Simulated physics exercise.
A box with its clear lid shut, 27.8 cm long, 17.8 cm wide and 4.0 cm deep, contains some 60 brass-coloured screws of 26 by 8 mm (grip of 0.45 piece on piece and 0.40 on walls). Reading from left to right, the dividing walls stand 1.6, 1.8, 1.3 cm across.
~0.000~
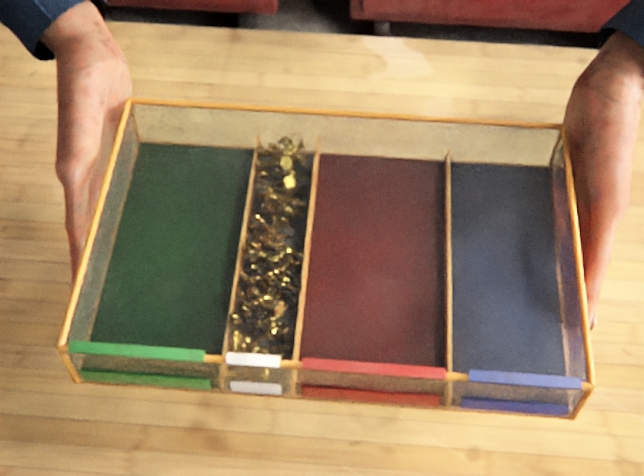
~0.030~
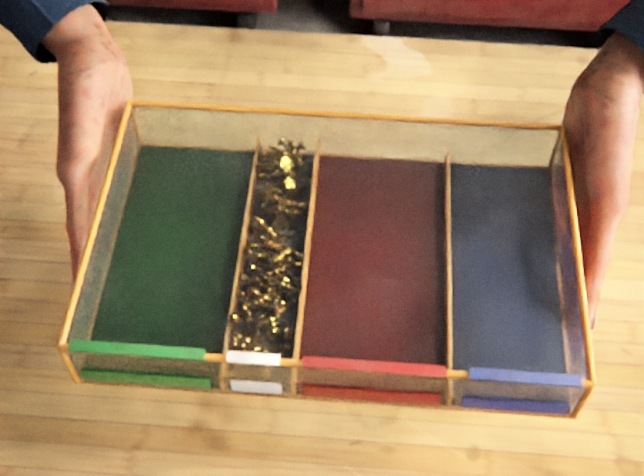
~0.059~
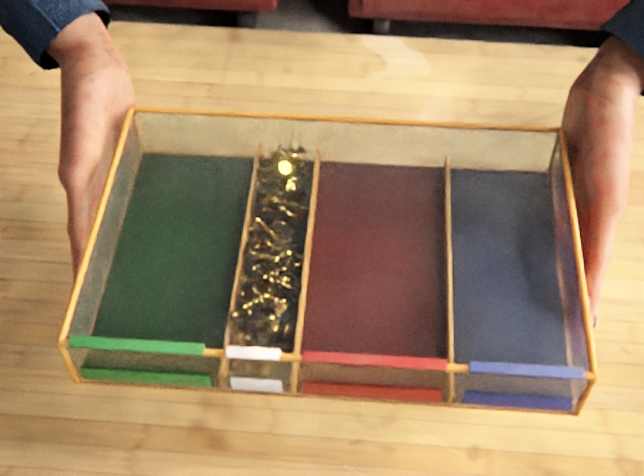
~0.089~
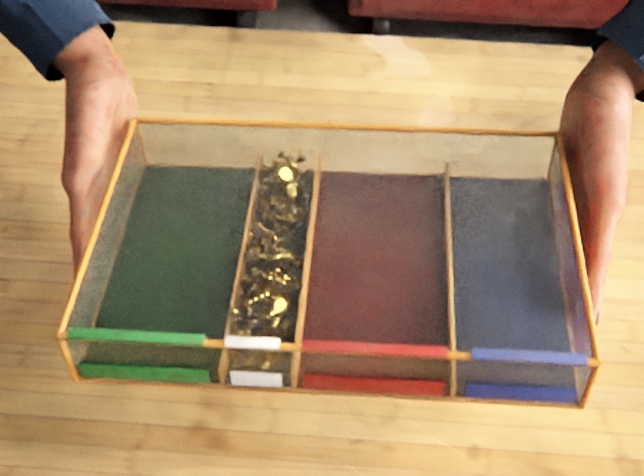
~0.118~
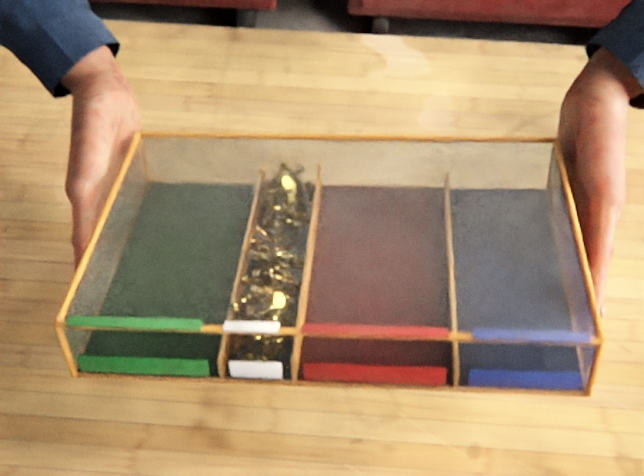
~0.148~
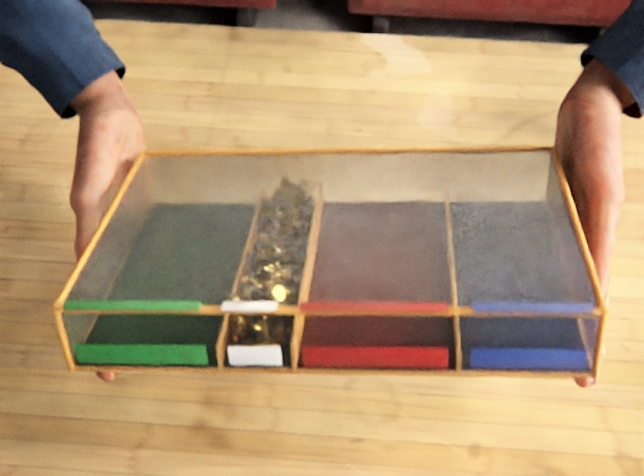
Above a pale wooden surface, two hands held a clear-lidded box with green, red and blue sections and brass-coloured screws in the white-marked one, then tilted it gradually so its back side dipped.
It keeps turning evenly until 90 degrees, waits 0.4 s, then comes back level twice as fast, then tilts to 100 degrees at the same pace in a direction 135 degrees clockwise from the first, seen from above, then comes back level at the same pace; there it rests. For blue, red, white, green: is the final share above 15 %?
Blue: Above, red: Above, white: Below, green: Below.
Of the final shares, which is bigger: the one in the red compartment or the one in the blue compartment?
Larger share at rest: In the blue compartment.
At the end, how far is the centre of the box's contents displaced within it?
Around 15.0 centimetres.
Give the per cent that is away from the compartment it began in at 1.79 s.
I'd say roughly 95 percent at that instant.
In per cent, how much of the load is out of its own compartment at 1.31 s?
Displaced share at the given time: Approx. 30 %.
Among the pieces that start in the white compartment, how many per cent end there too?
I'd say around 0 per cent.
Then, at 0.78 s, tilt 90 degrees; red 10 %, white 75 %, green 15 %; middle of all pieces near (288, 313).
After 1.31 s, tilt 32 degrees; red 10 %, white 70 %, green 20 %; middle of all pieces near (277, 137).
After 1.79 s, tilt 70 degrees; blue 70 %, red 25 %, white 5 %; middle of all pieces near (367, 372).
After 2.26 s, tilt 0 degrees; blue 75 %, red 25 %; middle of all pieces near (496, 367).
By 2.8 s all is still; blue 75 %, red 20 %, white 0 %, green 0 %.
